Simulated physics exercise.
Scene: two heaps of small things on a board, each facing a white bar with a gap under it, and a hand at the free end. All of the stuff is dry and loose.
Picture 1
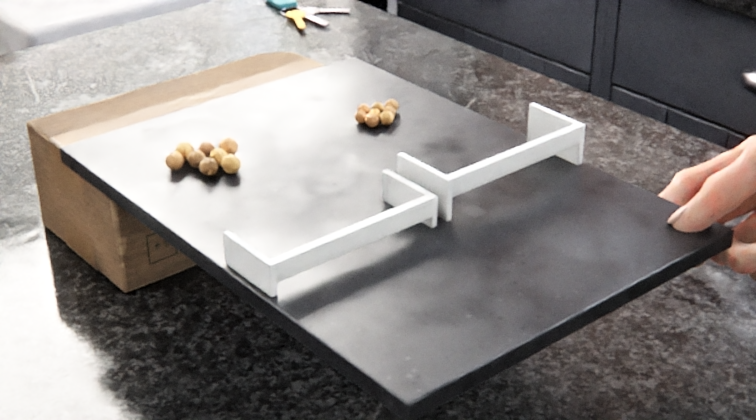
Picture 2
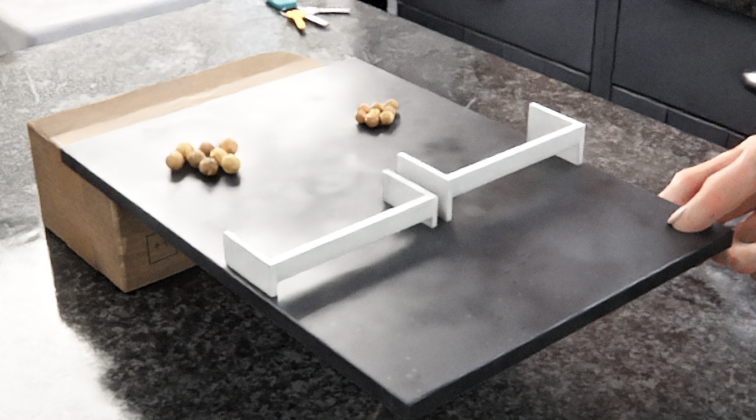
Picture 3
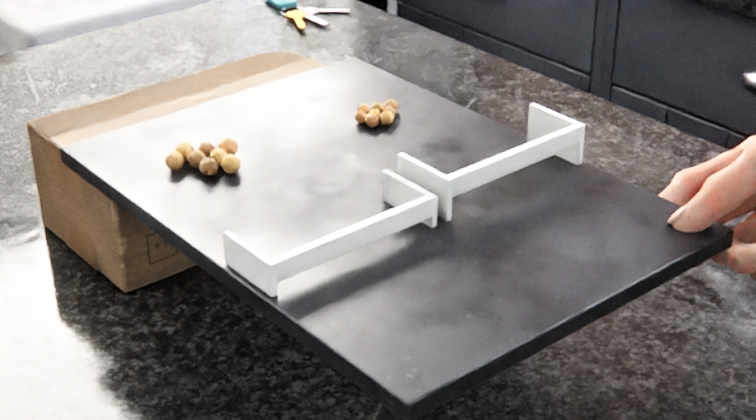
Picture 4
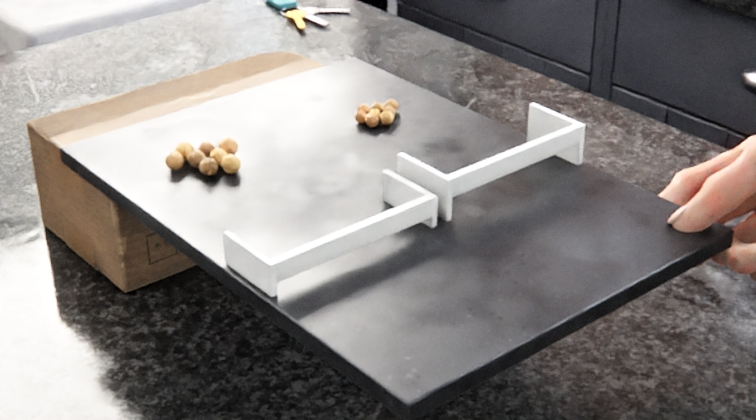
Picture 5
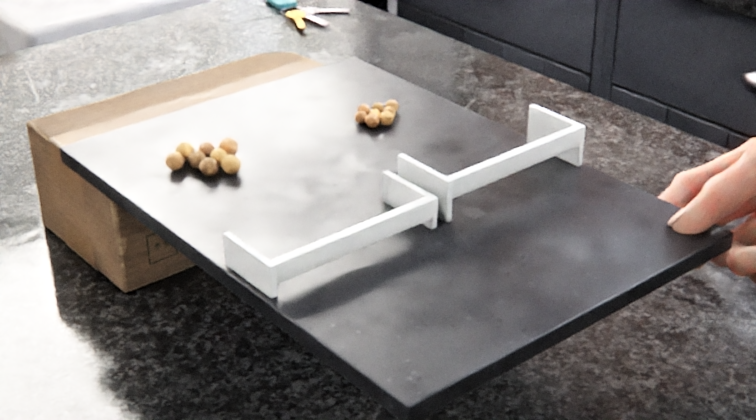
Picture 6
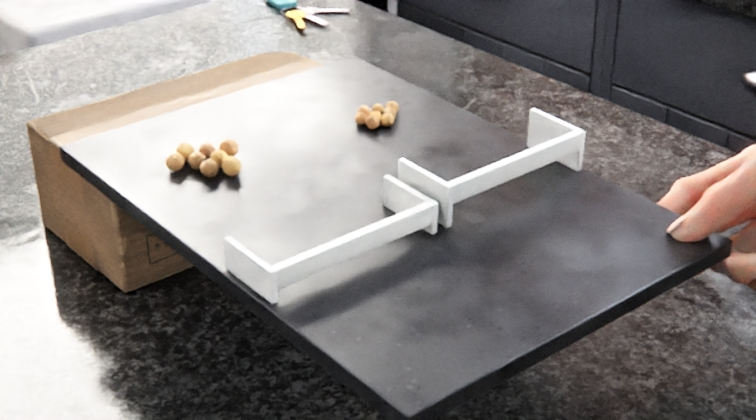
To begin with, a dark board rests with one end on a cardboard box, carrying two small clusters of round wooden beads and two white bars, while a hand holds the free end at the right. The hand then lowers that end very slightly, and the beads stay in place.
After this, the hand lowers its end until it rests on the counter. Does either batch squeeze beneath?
Outcome: Nearer batch: Stuck. Farther batch: Clear.
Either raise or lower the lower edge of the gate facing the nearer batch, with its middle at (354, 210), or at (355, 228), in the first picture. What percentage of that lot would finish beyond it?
The first try lets some 100 per cent by, the second some 100 per cent.
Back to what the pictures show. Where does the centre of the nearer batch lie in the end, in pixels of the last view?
Around (342, 319) in the last picture.
Then, 0.37 s after the last picture, board sloping at 8°; nearer batch on its way down; farther batch on its way down.
Then, 0.77 s after the last picture, board sloping at 16°; nearer batch has reached its gate; farther batch most past its gate.
Then, 1.25 s after the last picture, board resting at 17°; nearer batch has reached its gate; farther batch all past its gate.
At rest, board resting at 17°; nearer batch gathered behind its gate; farther batch all past its gate.
